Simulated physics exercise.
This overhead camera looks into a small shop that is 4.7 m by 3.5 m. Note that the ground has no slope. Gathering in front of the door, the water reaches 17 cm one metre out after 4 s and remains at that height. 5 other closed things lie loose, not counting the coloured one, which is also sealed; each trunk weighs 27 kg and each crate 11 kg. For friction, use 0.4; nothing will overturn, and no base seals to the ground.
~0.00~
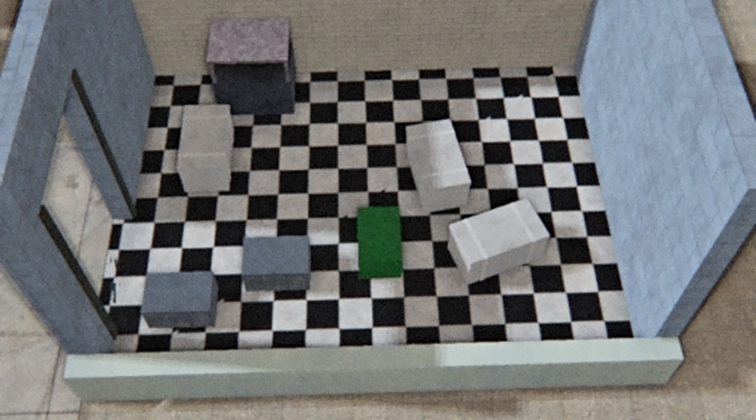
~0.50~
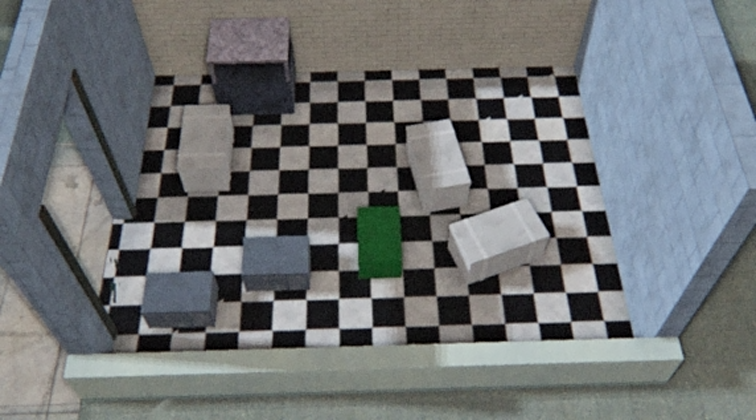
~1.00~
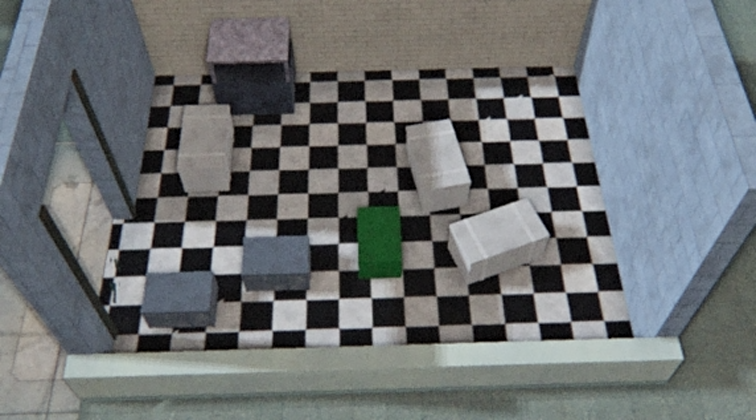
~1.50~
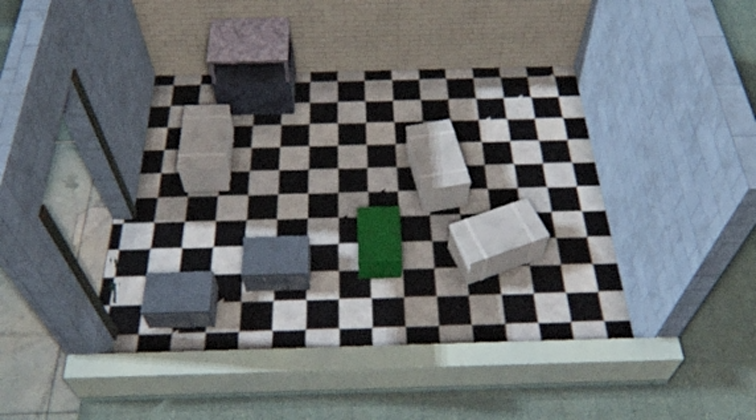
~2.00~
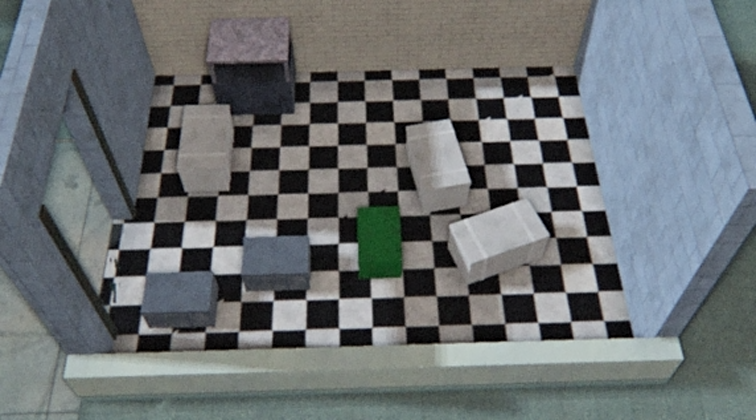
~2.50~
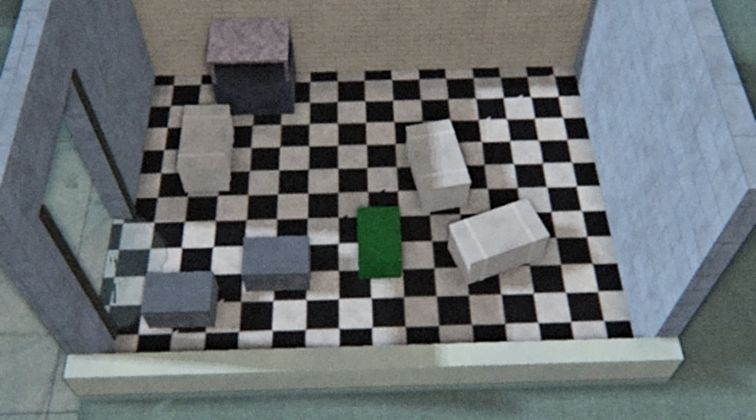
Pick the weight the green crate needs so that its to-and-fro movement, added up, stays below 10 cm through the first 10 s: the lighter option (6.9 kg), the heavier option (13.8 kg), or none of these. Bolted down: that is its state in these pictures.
Pick: None of these.
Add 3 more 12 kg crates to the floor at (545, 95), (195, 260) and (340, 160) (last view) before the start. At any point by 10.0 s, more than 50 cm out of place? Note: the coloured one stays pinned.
Order as asked: Stays within / goes beyond / goes beyond.
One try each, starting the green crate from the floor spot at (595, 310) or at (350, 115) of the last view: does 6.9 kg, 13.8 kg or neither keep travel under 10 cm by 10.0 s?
In order, no load succeeds and heavier load succeeds alone.
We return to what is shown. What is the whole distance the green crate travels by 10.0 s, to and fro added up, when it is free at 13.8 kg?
Some 140 cm in all.
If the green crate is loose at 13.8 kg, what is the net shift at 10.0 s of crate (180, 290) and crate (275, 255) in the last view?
400 cm, 200 cm.
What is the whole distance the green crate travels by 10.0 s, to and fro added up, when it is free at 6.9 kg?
Total path: Roughly 140 cm.
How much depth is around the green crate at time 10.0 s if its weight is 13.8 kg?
Something like 7 centimetres.
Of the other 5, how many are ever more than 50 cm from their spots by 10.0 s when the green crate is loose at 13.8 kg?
2 in all.
After 3.5 s the green crate would be 0 cm from its start with 6.9 kg and 0 cm from its start with 13.8 kg; 0 cm of water round it then.
After 4.5 s the green crate would be 0 cm from its start with 6.9 kg and 0 cm from its start with 13.8 kg; 0 cm of water round it then.
After 7.0 s the green crate would be 48 cm from its start with 6.9 kg and 37 cm from its start with 13.8 kg; 6 cm of water round it then.
After 10.0 s the green crate would be 127 cm from its start with 6.9 kg and 126 cm from its start with 13.8 kg; 7 cm of water round it then.
